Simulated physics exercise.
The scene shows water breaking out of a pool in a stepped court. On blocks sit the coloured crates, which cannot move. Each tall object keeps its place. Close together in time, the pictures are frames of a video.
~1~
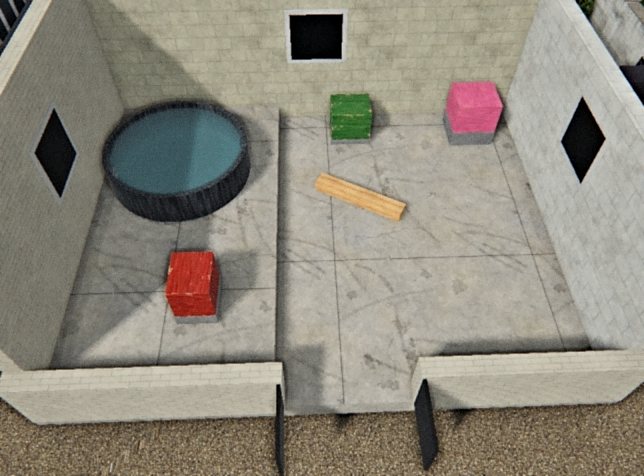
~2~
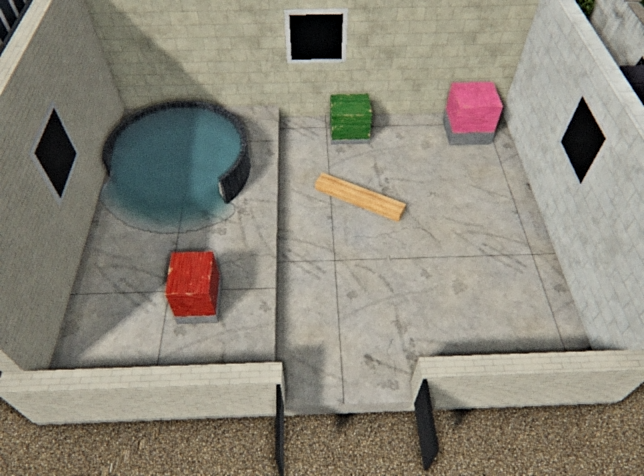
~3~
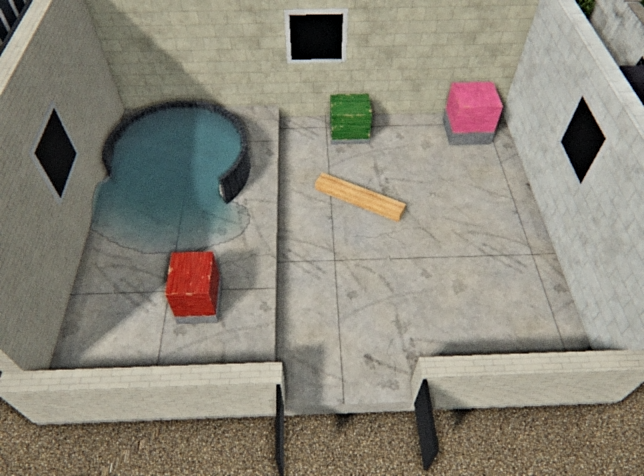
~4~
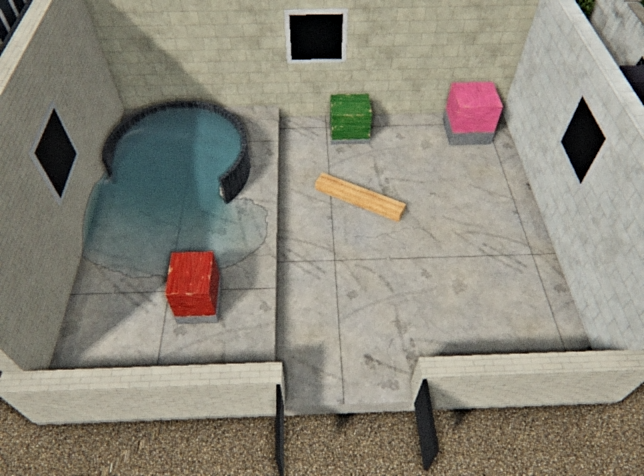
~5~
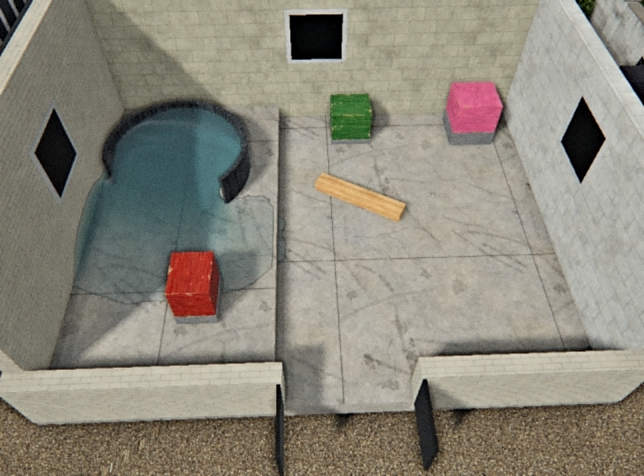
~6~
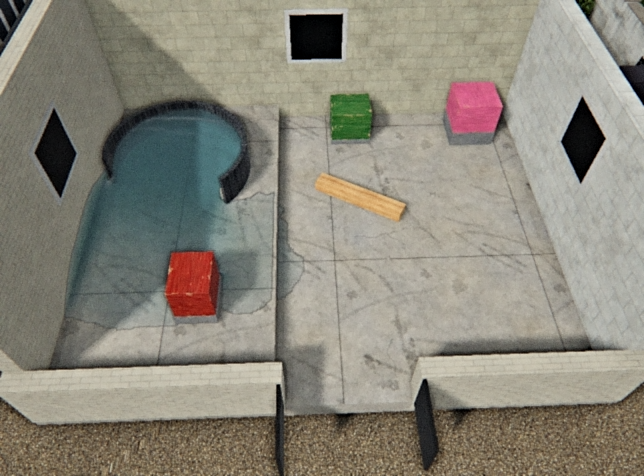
A round pool breaks open at the front and water spreads around the red crate.
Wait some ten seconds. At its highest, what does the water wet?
At the end, the pink crate will not even get damp; the green crate will not even get damp; the red crate will be wet.
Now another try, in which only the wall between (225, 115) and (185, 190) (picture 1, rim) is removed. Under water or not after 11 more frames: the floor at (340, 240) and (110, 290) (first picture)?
I'd expect the first point to be reached and the second point to stay dry.
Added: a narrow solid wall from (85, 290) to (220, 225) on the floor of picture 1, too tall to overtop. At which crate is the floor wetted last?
That would be the pink one.
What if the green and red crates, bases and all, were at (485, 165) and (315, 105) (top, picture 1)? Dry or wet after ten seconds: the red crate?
I'd say the red crate stays clear.
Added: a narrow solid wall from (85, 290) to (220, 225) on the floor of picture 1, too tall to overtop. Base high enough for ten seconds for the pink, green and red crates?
Verdict: Pink crate is left alone, green crate is left alone, red crate is left alone.
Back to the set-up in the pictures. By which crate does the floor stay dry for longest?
That is the crate marked green.
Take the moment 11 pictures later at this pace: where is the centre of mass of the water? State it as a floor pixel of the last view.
That puts it at around (160, 254).
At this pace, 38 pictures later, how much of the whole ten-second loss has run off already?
About 70 per cent.
A moment on, water covers 25 % of the floor; the pink crate not reached, the green crate not reached, the red crate water round its plinth.
Next, water covers 35 % of the floor; the pink crate not reached, the green crate not reached, the red crate water round its plinth.
Then, water covers 45 % of the floor; the pink crate not reached, the green crate not reached, the red crate water round its plinth.
Later, water covers 70 % of the floor; the pink crate not reached, the green crate not reached, the red crate water round its plinth.
In the end, water covers 90 % of the floor; the pink crate stayed above the water, the green crate stayed above the water, the red crate was topped.
